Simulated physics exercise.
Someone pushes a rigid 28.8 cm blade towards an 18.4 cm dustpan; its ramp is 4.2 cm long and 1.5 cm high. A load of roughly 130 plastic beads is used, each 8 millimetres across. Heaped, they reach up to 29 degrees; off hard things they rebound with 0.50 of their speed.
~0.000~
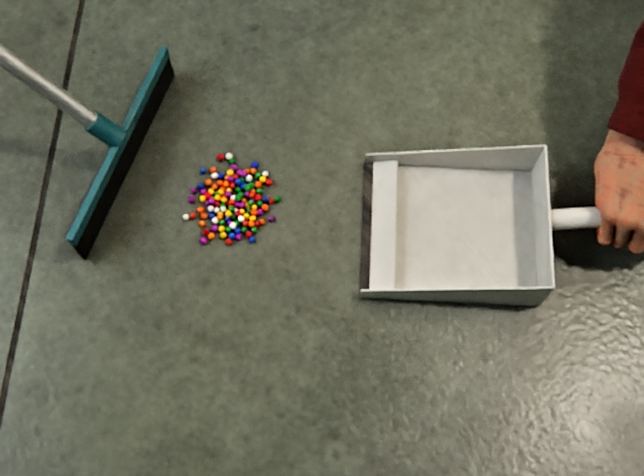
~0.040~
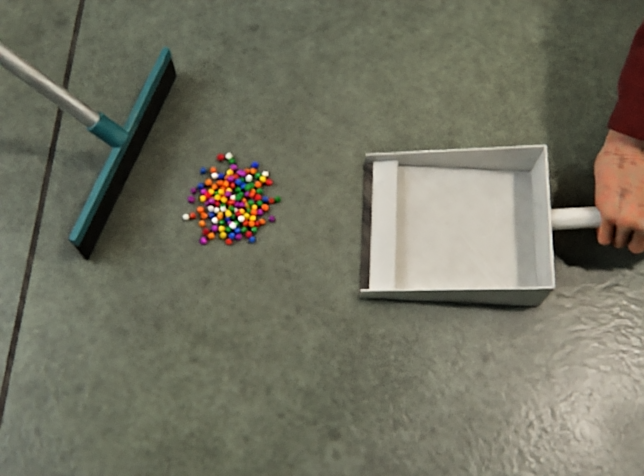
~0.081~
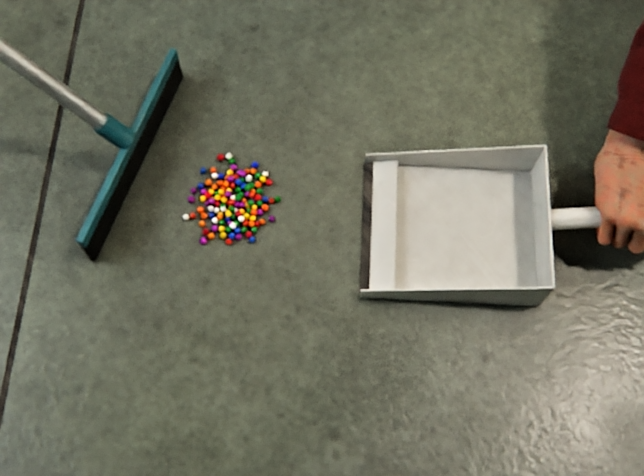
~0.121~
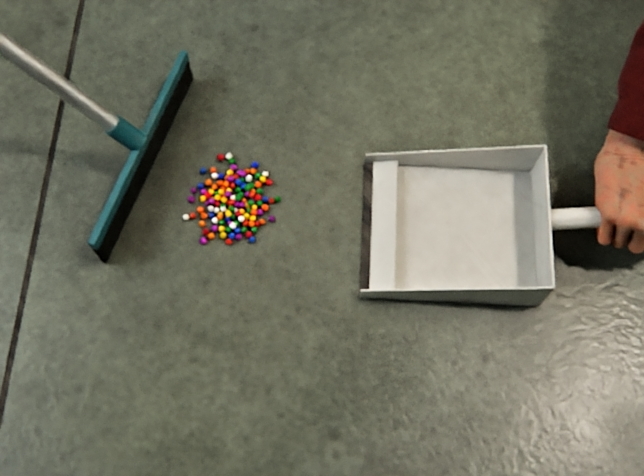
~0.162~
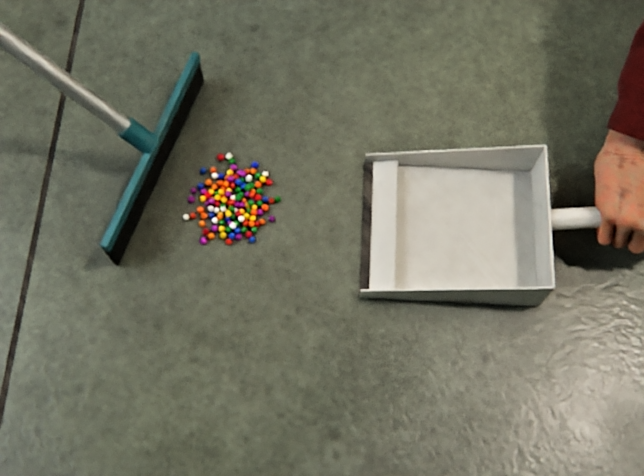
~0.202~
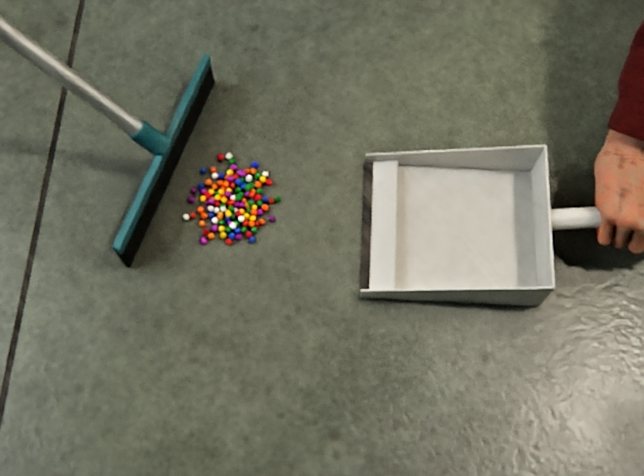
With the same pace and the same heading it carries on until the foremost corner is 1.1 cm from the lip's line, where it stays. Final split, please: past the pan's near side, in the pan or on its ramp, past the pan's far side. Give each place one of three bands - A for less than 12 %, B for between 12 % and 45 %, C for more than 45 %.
One by one: Past the pan's near side: A slim portion, in the pan or on its ramp: A slim portion, past the pan's far side: A slim portion.
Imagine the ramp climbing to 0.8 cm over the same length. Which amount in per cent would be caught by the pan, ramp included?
Estimate with the new ramp: Some 0 in a hundred.
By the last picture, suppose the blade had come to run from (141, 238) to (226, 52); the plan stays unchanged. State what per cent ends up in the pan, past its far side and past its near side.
That ends as pan 0, far 10, and near 10.
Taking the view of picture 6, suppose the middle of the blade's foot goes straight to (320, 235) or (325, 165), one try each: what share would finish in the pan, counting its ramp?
Close to 0 and 0 percent, in that order.
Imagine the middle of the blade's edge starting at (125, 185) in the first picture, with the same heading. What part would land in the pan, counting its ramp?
About 0 per cent.
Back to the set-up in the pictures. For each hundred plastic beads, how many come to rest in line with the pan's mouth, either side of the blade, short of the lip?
I'd say close to 90 per cent of them.
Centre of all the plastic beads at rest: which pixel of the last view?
Somewhere around (346, 231) in the final frame.
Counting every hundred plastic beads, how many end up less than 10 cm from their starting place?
Around 0 per cent, give or take.
After 0.47 s, middle of the blade 15 cm from the lip; 0 % over the lip, far side 0 %, near side 0 %.
After 0.65 s, middle of the blade 9 cm from the lip; 0 % over the lip, far side 0 %, near side 0 %.
After 0.94 s, middle of the blade 5 cm from the lip; 0 % over the lip, far side 5 %, near side 5 %.
By 1.4 s all is still; near side 5 %, pan 0 %, far side 5 %, in front of the lip or behind the blade 90 %.
